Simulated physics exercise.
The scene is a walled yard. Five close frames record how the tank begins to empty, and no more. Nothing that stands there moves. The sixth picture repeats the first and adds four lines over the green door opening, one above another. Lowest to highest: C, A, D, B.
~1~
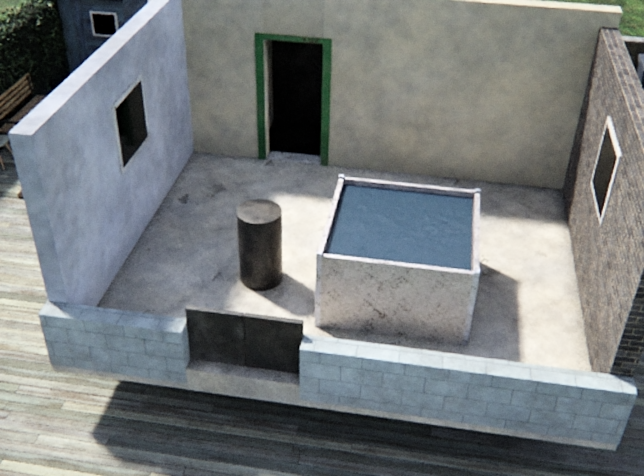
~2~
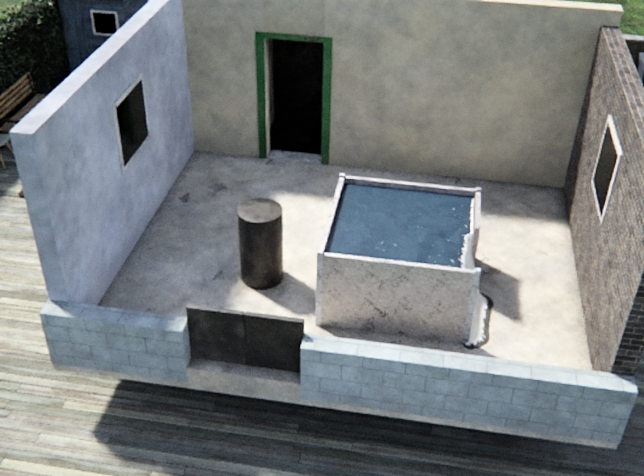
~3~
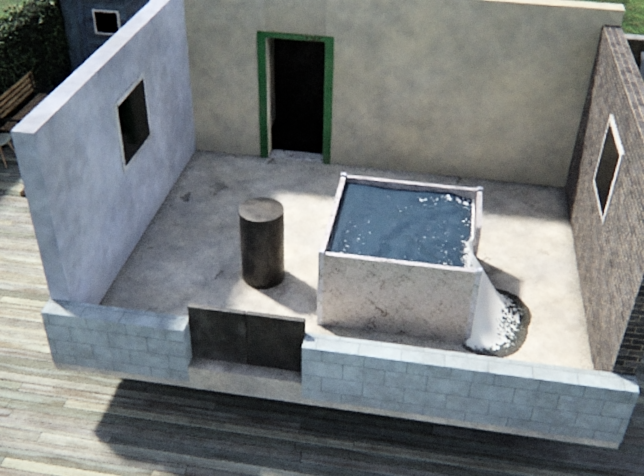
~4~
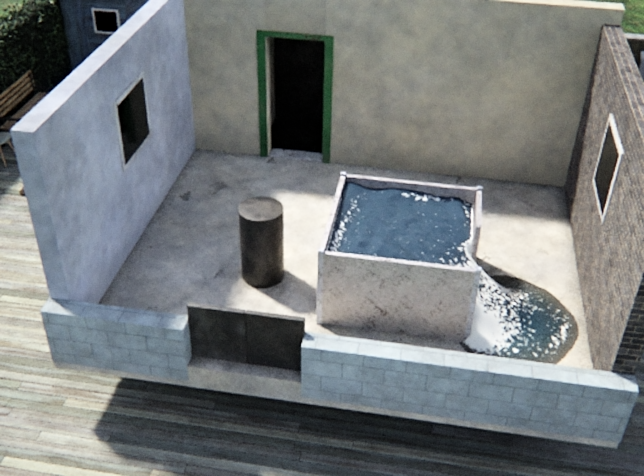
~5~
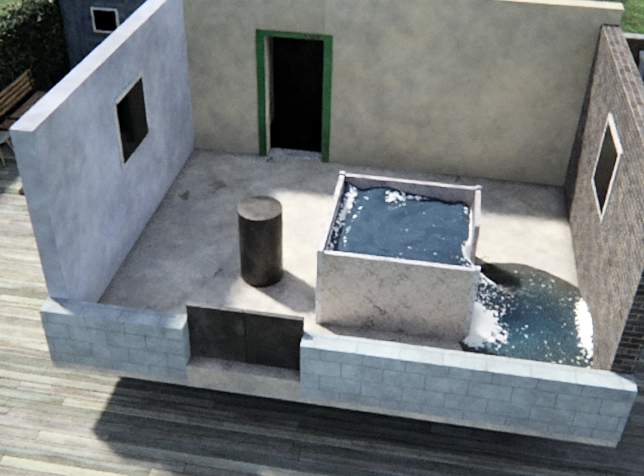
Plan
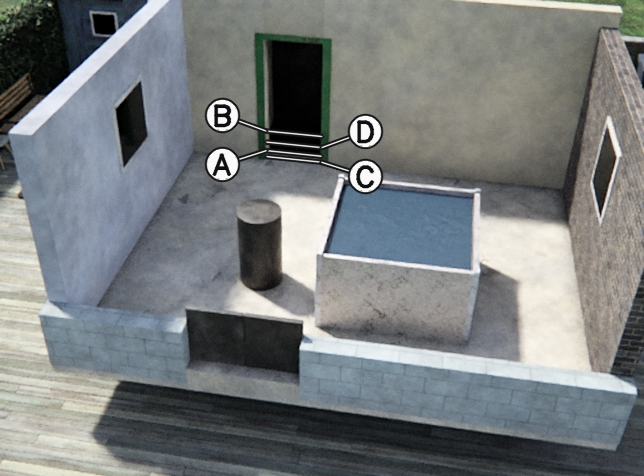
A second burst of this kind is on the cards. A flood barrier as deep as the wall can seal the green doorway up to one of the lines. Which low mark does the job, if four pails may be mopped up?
The limit is A.
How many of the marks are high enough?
Three.
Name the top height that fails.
The answer is C.
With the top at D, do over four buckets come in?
No, that is safe.
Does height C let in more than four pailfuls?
Yes, it does.
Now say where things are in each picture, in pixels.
The first frame shows water in the tank at rest, its middle at (403, 227); foot of the green doorway at (293, 161); shut gate at (245, 323).
In the second frame, 1 % of the ground under water, visible out to (475, 334).
In the third frame, 3 % of the ground under water, visible out to (520, 305).
In the fourth frame, 7 % of the ground under water, visible out to (571, 323).
In the fifth frame, 12 % of the ground under water, visible out to (580, 294).
In white, A at (293, 153); B at (293, 133); C at (293, 159); D at (293, 144); from the bottom up C, A, D, B.
For height A, a splash gets over, under a bucket.
For height B, nothing gets over.
For height C, about 12 bucketfuls get in.
For height D, nothing gets over.
